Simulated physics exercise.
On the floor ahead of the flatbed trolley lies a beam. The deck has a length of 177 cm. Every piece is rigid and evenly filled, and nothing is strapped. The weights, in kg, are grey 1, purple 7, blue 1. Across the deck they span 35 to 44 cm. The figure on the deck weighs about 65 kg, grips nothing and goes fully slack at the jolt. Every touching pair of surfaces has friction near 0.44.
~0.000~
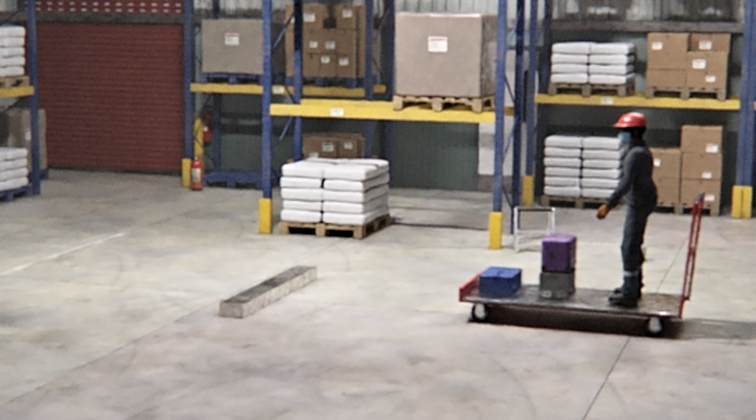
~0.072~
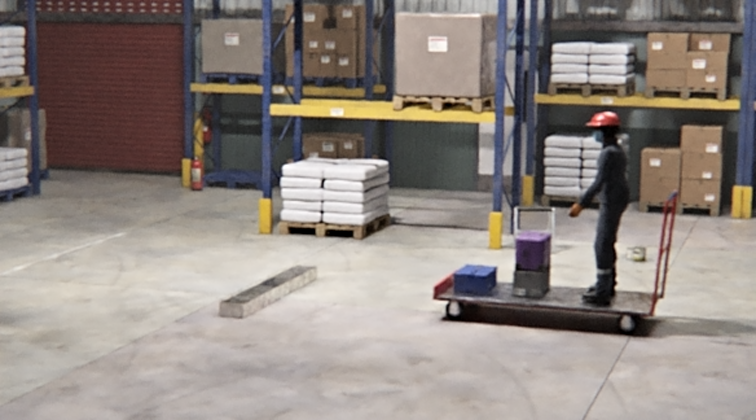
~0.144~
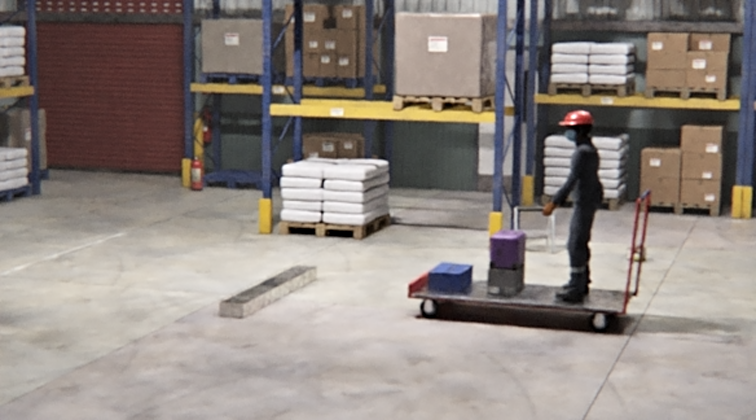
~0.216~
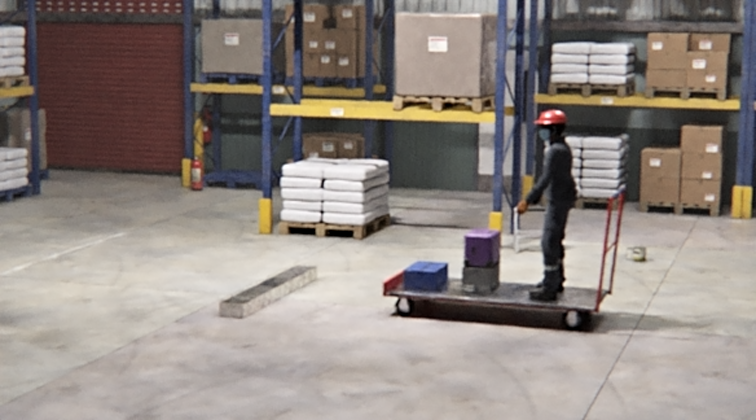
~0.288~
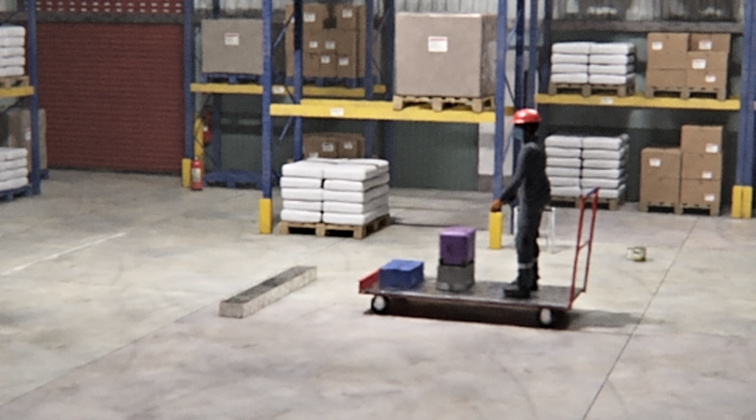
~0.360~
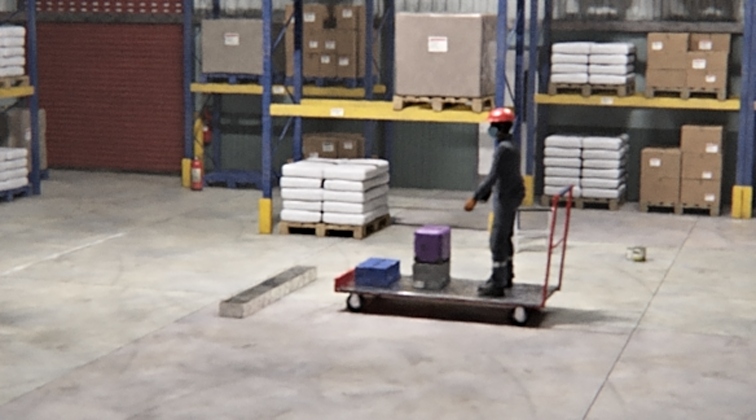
Flatbed trolley rolling left across a warehouse floor toward a beam, carrying a standing worker in a red helmet and stacked cartons.
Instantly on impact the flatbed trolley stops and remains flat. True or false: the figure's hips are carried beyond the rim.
True.
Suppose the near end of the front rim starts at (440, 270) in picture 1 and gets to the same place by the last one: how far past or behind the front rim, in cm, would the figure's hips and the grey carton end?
Both stay short of the rim: The hips by 60 cm and grey by 50 cm.
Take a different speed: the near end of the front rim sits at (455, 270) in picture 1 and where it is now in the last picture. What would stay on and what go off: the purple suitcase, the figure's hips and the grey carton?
Then the purple one is no longer aboard, the hips are still in place and the grey one is still in place.
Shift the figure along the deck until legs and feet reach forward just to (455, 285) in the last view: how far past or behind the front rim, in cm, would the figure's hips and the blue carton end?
The hips would end 80 cm past the front rim, while the blue one stays 20 cm behind it.
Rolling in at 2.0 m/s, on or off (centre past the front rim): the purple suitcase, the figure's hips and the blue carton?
Then purple off, hips on, blue on.
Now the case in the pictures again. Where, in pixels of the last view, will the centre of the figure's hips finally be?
(253, 278).
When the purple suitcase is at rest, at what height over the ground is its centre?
Its centre sits around 10 cm up.
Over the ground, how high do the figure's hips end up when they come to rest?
Hip height: Approx. 15 cm.
After 0.59 s the deck stops.
After 1.14 s the figure's hips are 15 cm behind the rim, near (290, 240) in the last picture's view.
After 1.59 s the figure's hips are 23 cm past the rim, near (251, 256) in the last picture's view.
At rest, 4.6 s, past the rim, purple suitcase and the figure's hips; behind it, grey carton and blue carton.
